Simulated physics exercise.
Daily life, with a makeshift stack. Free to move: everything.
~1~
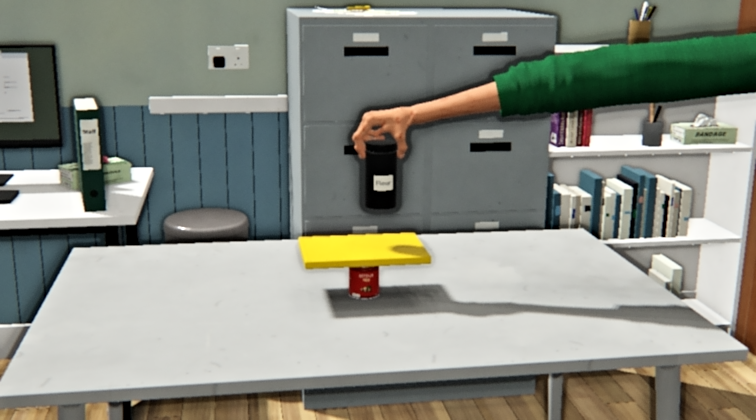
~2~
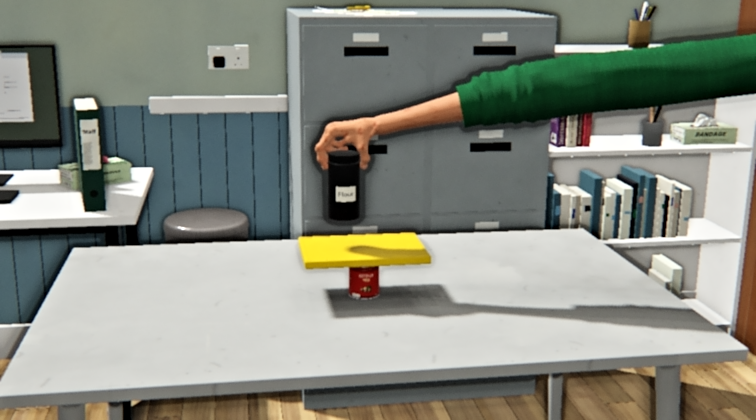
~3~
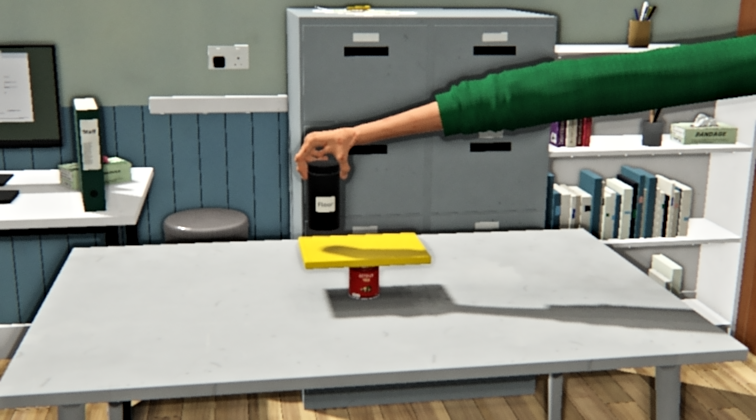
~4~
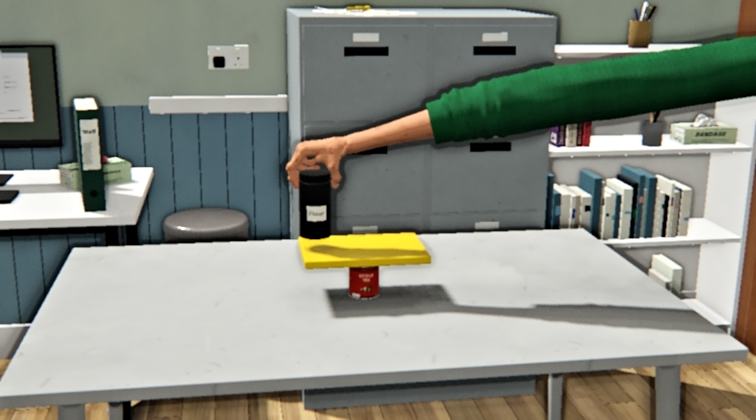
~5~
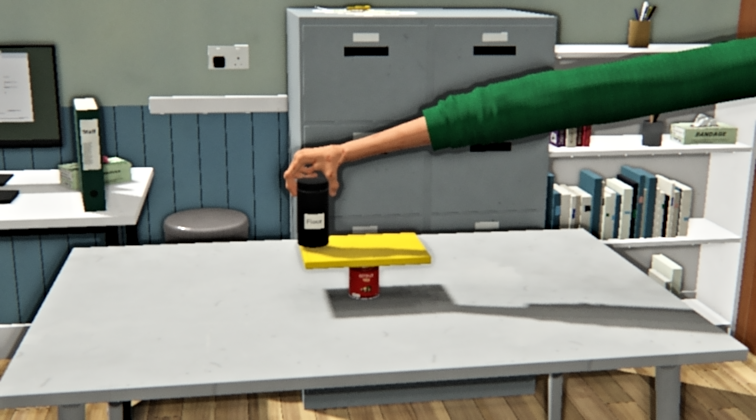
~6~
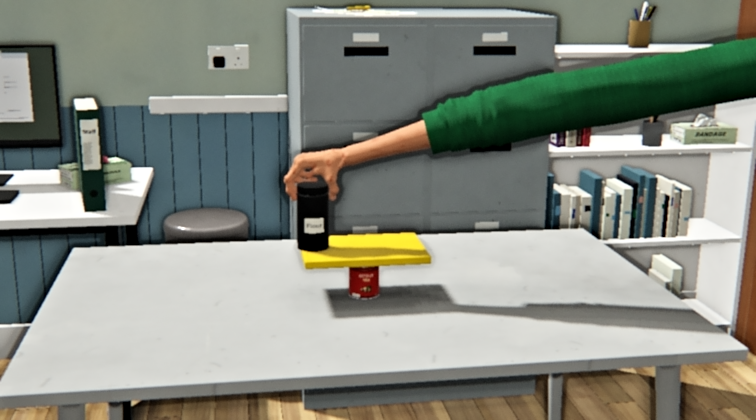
In an office, a hand moves a black jar left and lowers it onto a yellow lid.
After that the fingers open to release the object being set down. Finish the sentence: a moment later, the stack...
It topples.
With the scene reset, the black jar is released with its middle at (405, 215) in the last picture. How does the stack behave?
Outcome: Collapse.
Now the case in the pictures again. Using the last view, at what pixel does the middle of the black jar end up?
The object finishes somewhere near (246, 283).
Then, 0.30 s past the last view, black jar now fallen; yellow lid rocked 25° from its first pose.
Then, 0.40 s past the last view, yellow lid rocked 53° from its first pose.
Then, 0.50 s past the last view, yellow lid rocked 52° from its first pose.
Then, 0.60 s past the last view, yellow lid rocked 34° from its first pose.
Finally, fallen, black jar; moved from the start, yellow lid; red tin still in place. Final places as the last picture's camera would see them, black jar near (246, 282). The stack comes apart.
